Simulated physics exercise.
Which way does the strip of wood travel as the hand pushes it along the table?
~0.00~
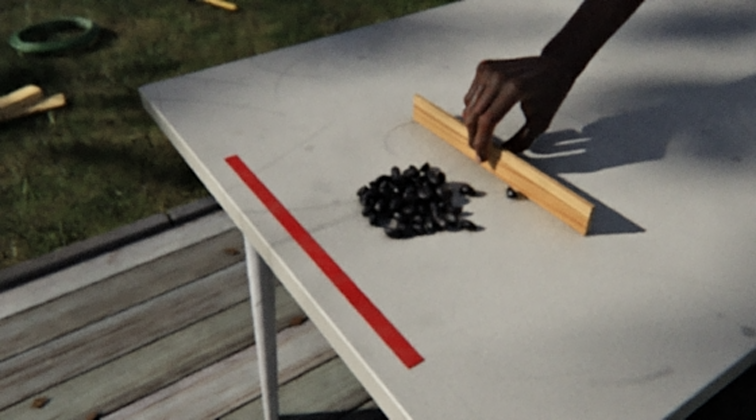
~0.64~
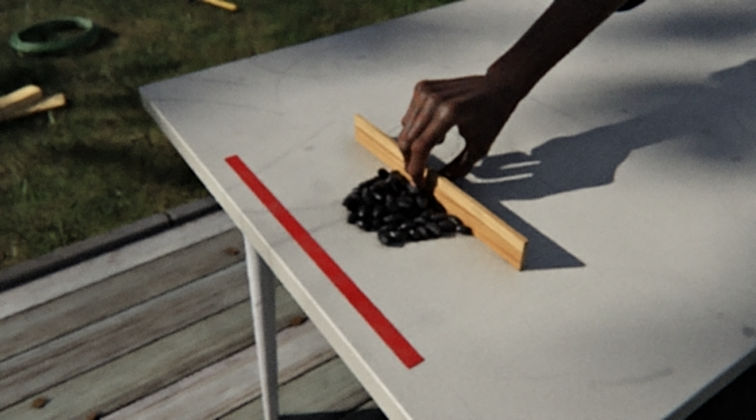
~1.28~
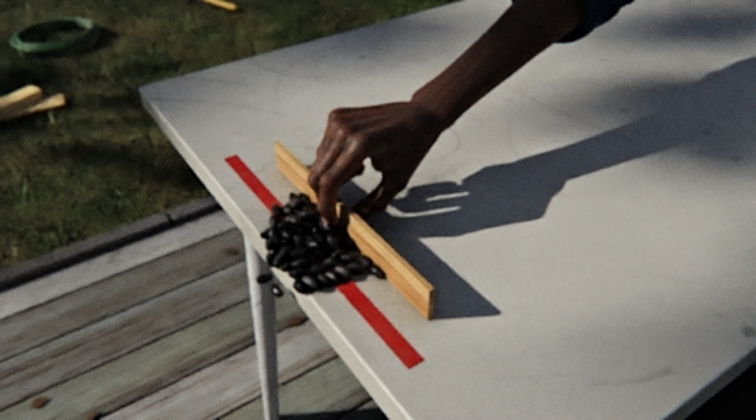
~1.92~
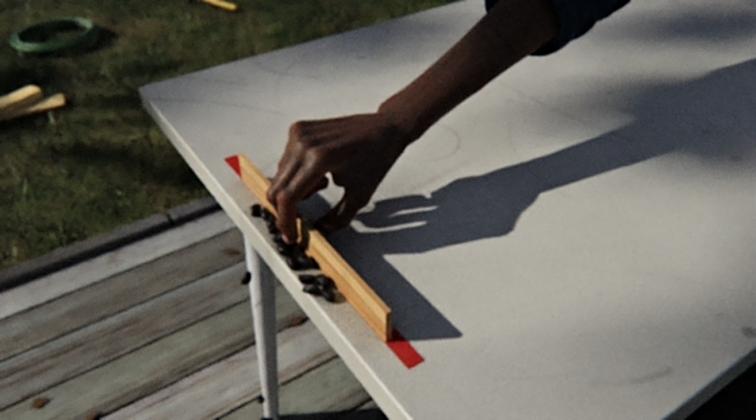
The strip of wood moves toward the left, ending up at the red tape near the table's edge.
A hand pushes a wooden strip left to red tape, sweeping most black pieces off the edge.
